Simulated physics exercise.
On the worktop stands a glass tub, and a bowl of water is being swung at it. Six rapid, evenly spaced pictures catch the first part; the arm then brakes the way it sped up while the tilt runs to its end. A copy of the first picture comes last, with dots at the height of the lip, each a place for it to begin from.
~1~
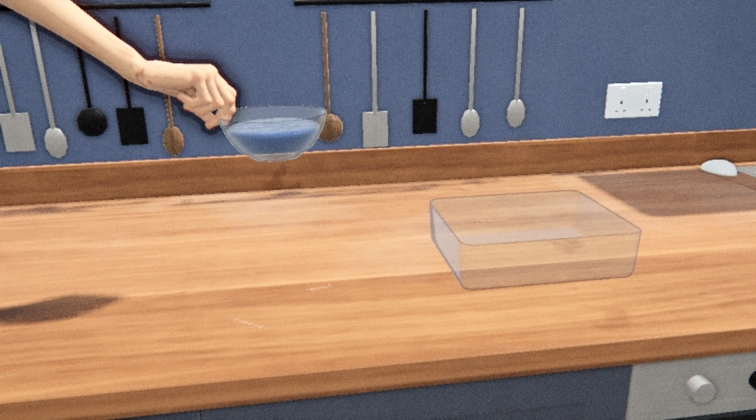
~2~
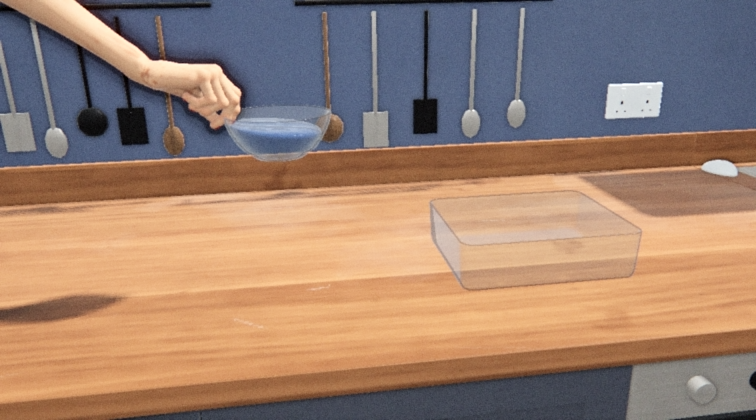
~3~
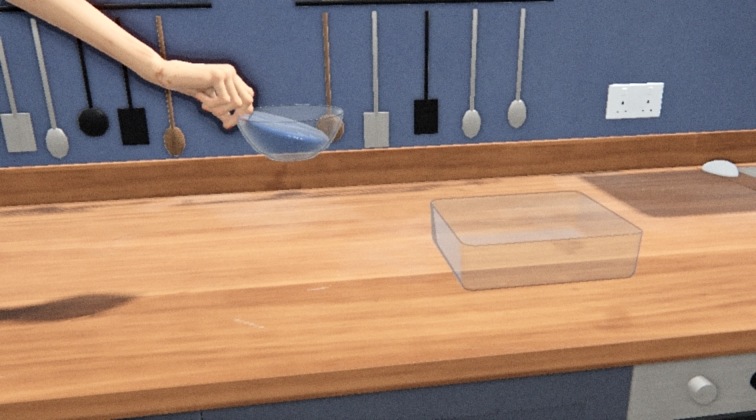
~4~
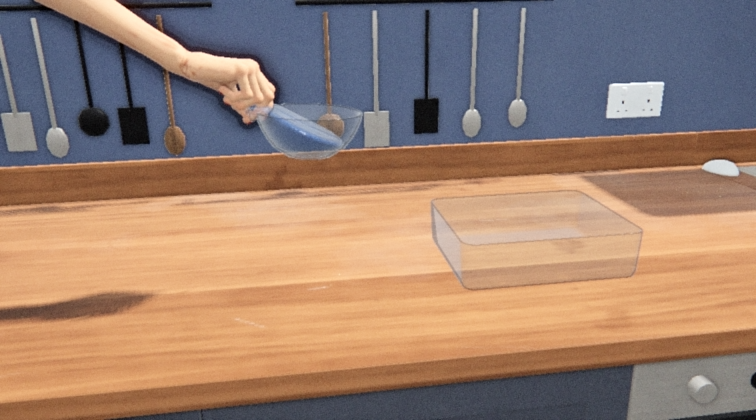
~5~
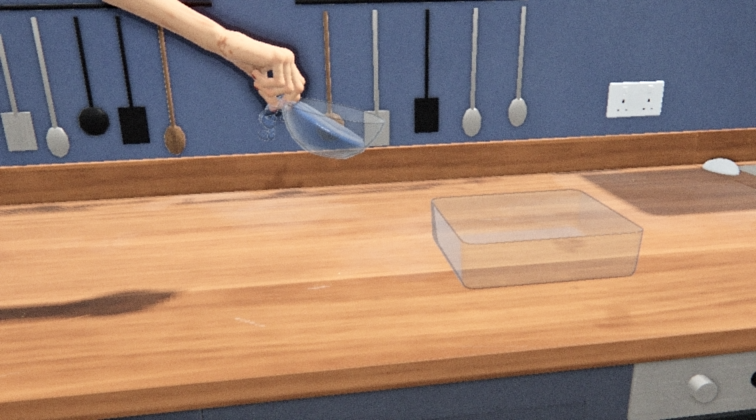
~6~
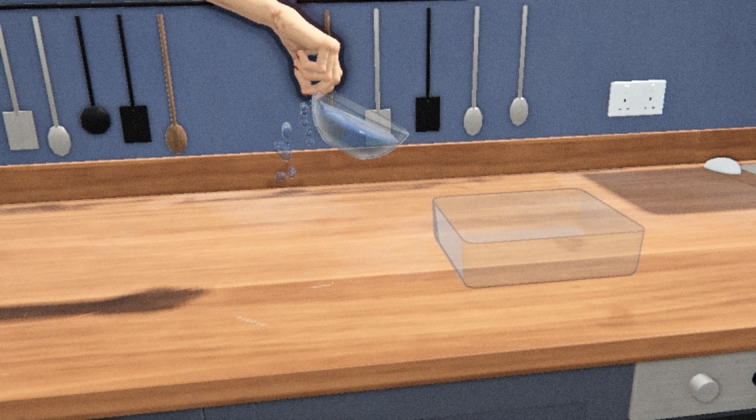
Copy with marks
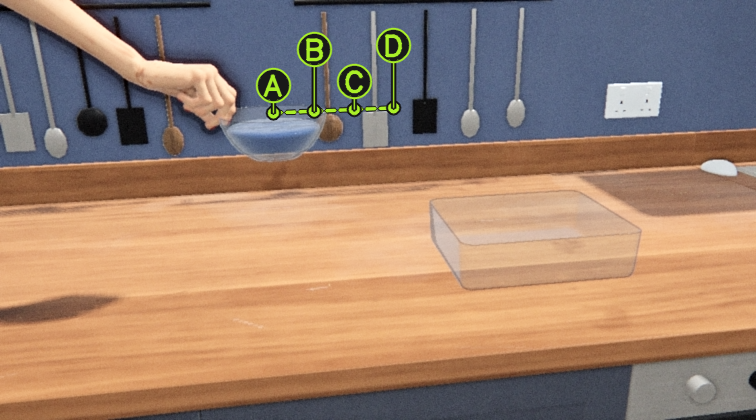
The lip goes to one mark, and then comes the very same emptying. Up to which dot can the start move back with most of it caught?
A is the one.
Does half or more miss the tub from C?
No, that is safe.
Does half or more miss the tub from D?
No, not at all.
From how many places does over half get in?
All of the four.
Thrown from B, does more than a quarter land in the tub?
Yes, clearly.
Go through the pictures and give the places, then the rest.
Upright, lip at (324, 110); tub from (459, 289) to (632, 274); nothing has left yet, in the first picture.
Upright, lip at (329, 110); nothing has left yet, in the second picture.
Upright, lip at (341, 110); nothing has left yet, in the third picture.
Tipped about 3°, lip at (360, 112); water is over the rim, down to (253, 117), in the fourth picture.
Tipped about 14°, lip at (383, 119); water is over the rim, down to (267, 138), in the fifth picture.
Tipped about 29°, lip at (406, 131); water is over the rim, down to (281, 178), in the sixth picture.
On the marked copy, A at (273, 113); B at (314, 111); C at (354, 109); D at (393, 107).
For spot A, about 63 % lands in the tub, 21 % falls short and 16 % goes beside or beyond.
For spot B, about 71 % lands in the tub, 7 % falls short and 22 % goes beside or beyond.
For spot C, about 64 % lands in the tub, 8 % falls short and 27 % goes beside or beyond.
For spot D, about 78 % lands in the tub, 14 % falls short and 8 % goes beside or beyond.
